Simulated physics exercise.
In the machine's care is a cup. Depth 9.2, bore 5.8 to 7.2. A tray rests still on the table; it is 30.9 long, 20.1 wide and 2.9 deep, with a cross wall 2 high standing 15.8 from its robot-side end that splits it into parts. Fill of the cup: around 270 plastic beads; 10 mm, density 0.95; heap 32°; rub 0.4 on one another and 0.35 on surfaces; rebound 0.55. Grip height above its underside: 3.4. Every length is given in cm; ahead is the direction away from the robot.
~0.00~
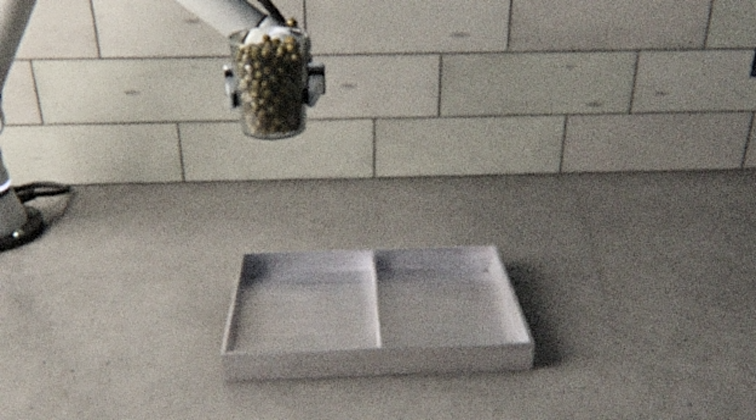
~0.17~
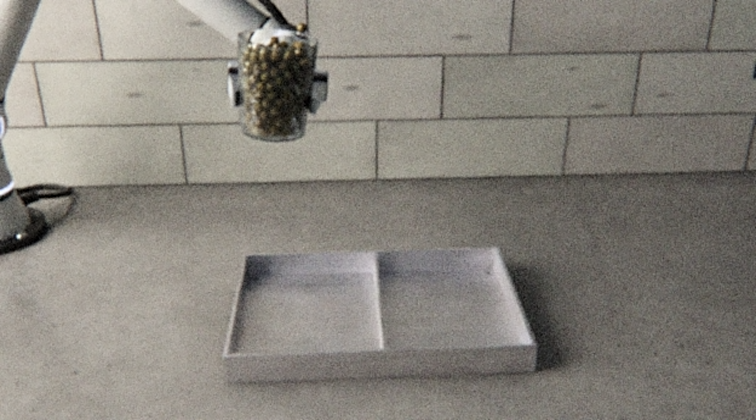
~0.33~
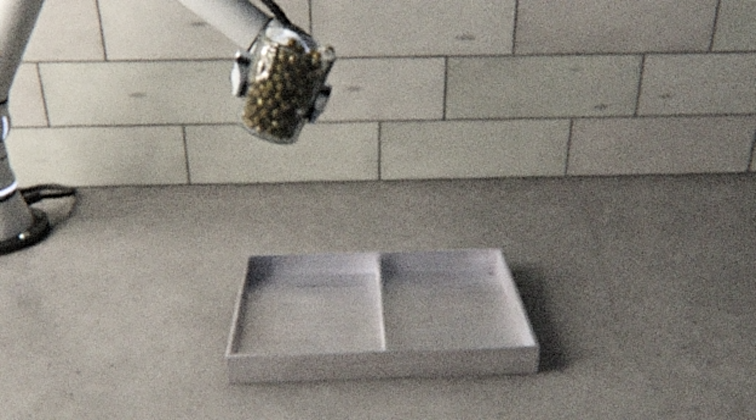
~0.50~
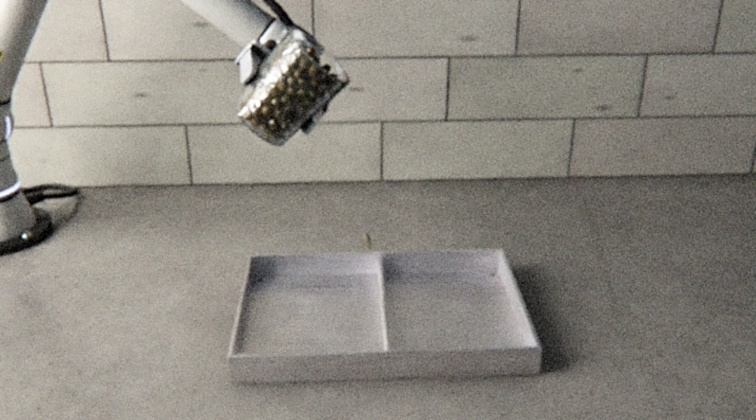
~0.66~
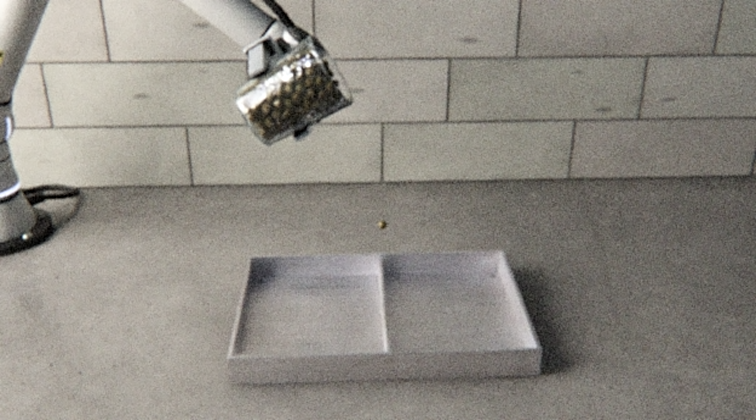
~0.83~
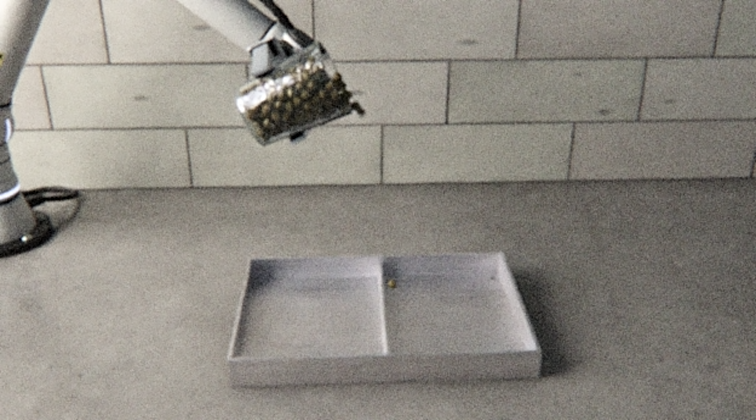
A robotic arm tipped a clear cup packed with small brownish beads steadily over to the right above a divided tray, and a single bead dropped into the tray's right section.
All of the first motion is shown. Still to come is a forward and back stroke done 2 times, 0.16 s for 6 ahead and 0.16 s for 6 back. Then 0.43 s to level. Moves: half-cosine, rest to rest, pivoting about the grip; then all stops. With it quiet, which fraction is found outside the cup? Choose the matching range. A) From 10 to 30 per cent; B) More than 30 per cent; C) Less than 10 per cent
The answer is B.
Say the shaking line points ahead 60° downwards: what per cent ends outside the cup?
You'd expect near 15 percent of it there.
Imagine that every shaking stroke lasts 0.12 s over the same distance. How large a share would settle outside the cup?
It would be some 70 %.
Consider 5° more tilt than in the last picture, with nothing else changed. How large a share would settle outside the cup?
In that case roughly 65 per cent.
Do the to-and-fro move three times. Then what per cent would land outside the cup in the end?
Result: Approximately 60 per cent.
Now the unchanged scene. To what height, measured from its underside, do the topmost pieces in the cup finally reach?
About 6.5 cm.
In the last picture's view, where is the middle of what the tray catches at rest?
(418, 316).
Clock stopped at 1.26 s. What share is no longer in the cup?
By then near 35 % is out.
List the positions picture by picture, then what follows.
The first frame shows cup middle at (272, 85), level; upper third of the load around (271, 59), from x 240 to 300, top at y 25; 273 in the cup.
The second frame shows cup middle at (276, 88), tilted 6° forward; upper third of the load around (277, 61), from x 245 to 305, top at y 30.
The third frame shows cup middle at (282, 89), tilted 22° forward; upper third of the load around (286, 63), from x 245 to 330, top at y 45; 272 in the cup, 1 in flight or on a rim.
The fourth frame shows cup middle at (288, 91), tilted 43° forward; upper third of the load around (295, 71), from x 245 to 365, top at y 45; 272 in the cup, 1 in flight or on a rim.
The fifth frame shows cup middle at (291, 95), tilted 59° forward; upper third of the load around (301, 77), from x 245 to 385, top at y 55; 272 in the cup, 1 in flight or on a rim.
The sixth frame shows cup middle at (291, 98), tilted 65° forward; upper third of the load around (299, 84), from x 245 to 390, top at y 60; 271 in the cup, 1 in the far-side part, 1 in flight or on a rim.
By 1.26 s, tilted 65° forward, highest piece 29 above the table; 180 in the cup, 61 in the far-side part, 4 in the robot-side part, 2 on the table or floor, 26 in flight or on a rim.
By 1.69 s, tilted 32° forward, highest piece 30 above the table; 135 in the cup, 85 in the far-side part, 38 in the robot-side part, 9 on the table or floor, 6 in flight or on a rim.
By 2.10 s, level, highest piece 29 above the table; 135 in the cup, 90 in the far-side part, 39 in the robot-side part, 9 on the table or floor.
By 3.15 s, level, highest piece 29 above the table; 135 in the cup, 90 in the far-side part, 39 in the robot-side part, 9 on the table or floor.
Final count, 135 in the cup, 90 in the far-side part, 39 in the robot-side part, 9 on the table or floor. That is 51 % outside the cup.
